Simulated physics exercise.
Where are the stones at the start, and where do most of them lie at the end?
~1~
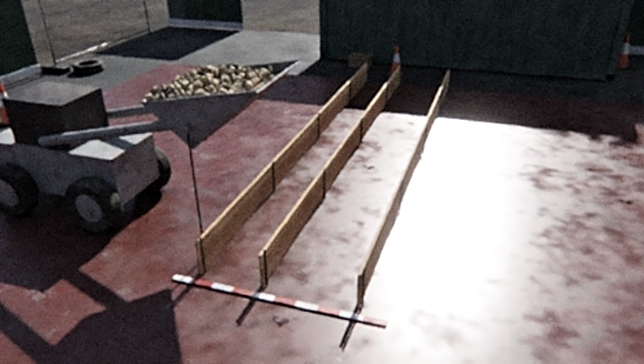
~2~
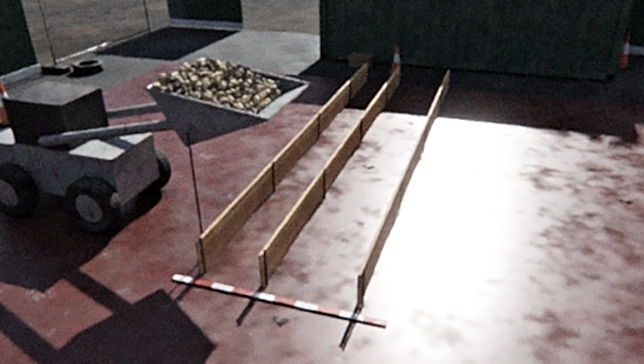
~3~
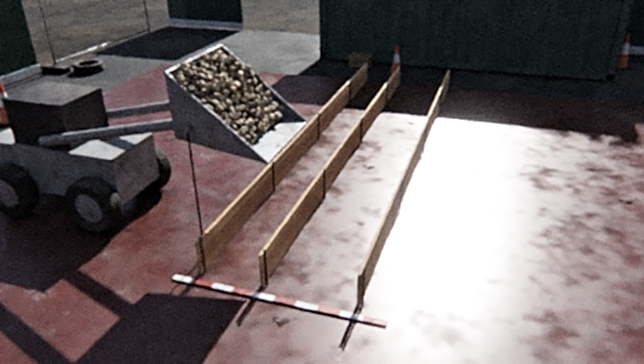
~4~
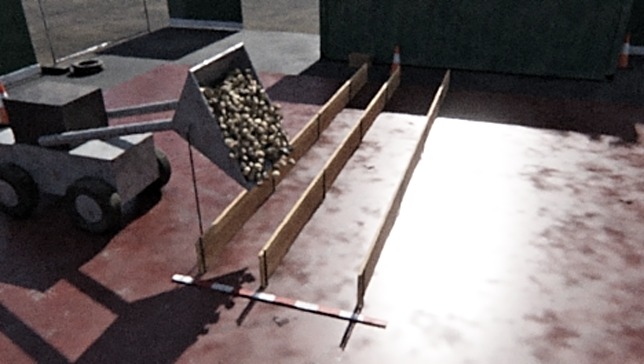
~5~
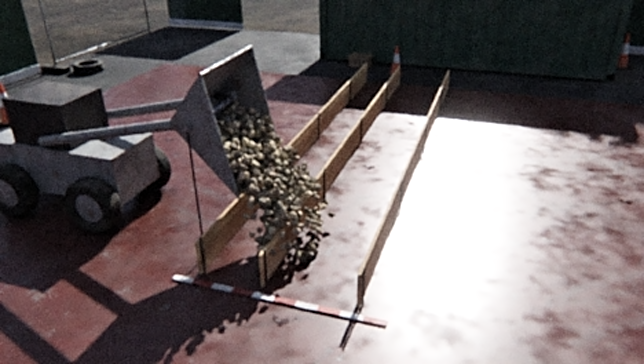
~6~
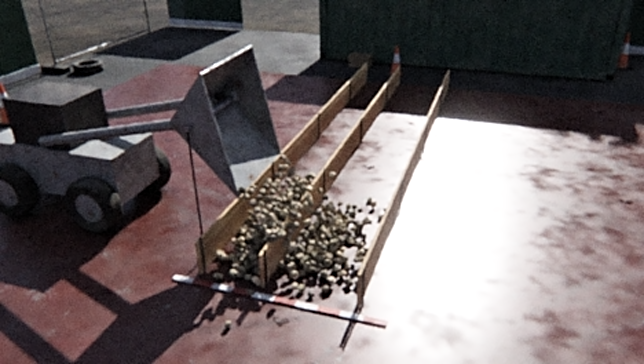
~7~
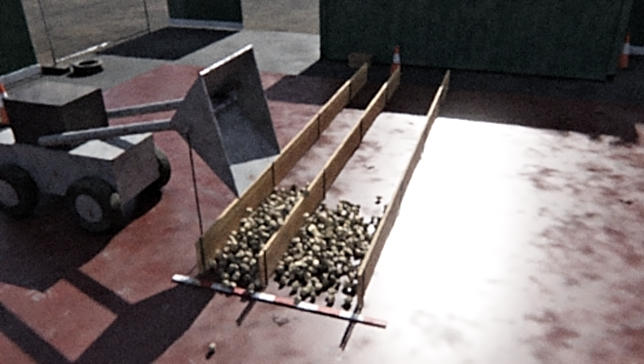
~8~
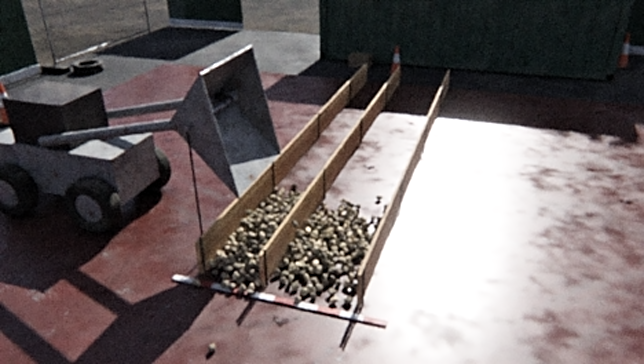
At the start the stones are heaped in the loader's raised bucket at the upper left. At the end most of them lie lower down and farther right, on the ground between the wooden planks near the red and white striped bar.
On a reddish paved yard beside dark green containers, a small grey loader stands at the left with its bucket full of pale stones raised next to three long wooden planks. The bucket starts to tilt toward the planks, and the stones stay heaped inside as it steepens. Then they slide to the lip and pour out in a thick stream over the nearest planks. They tumble down and spread between the boards near the red and white striped bar. At the end the bucket hangs empty, and the stones lie still in both bays, with a stray one in front.
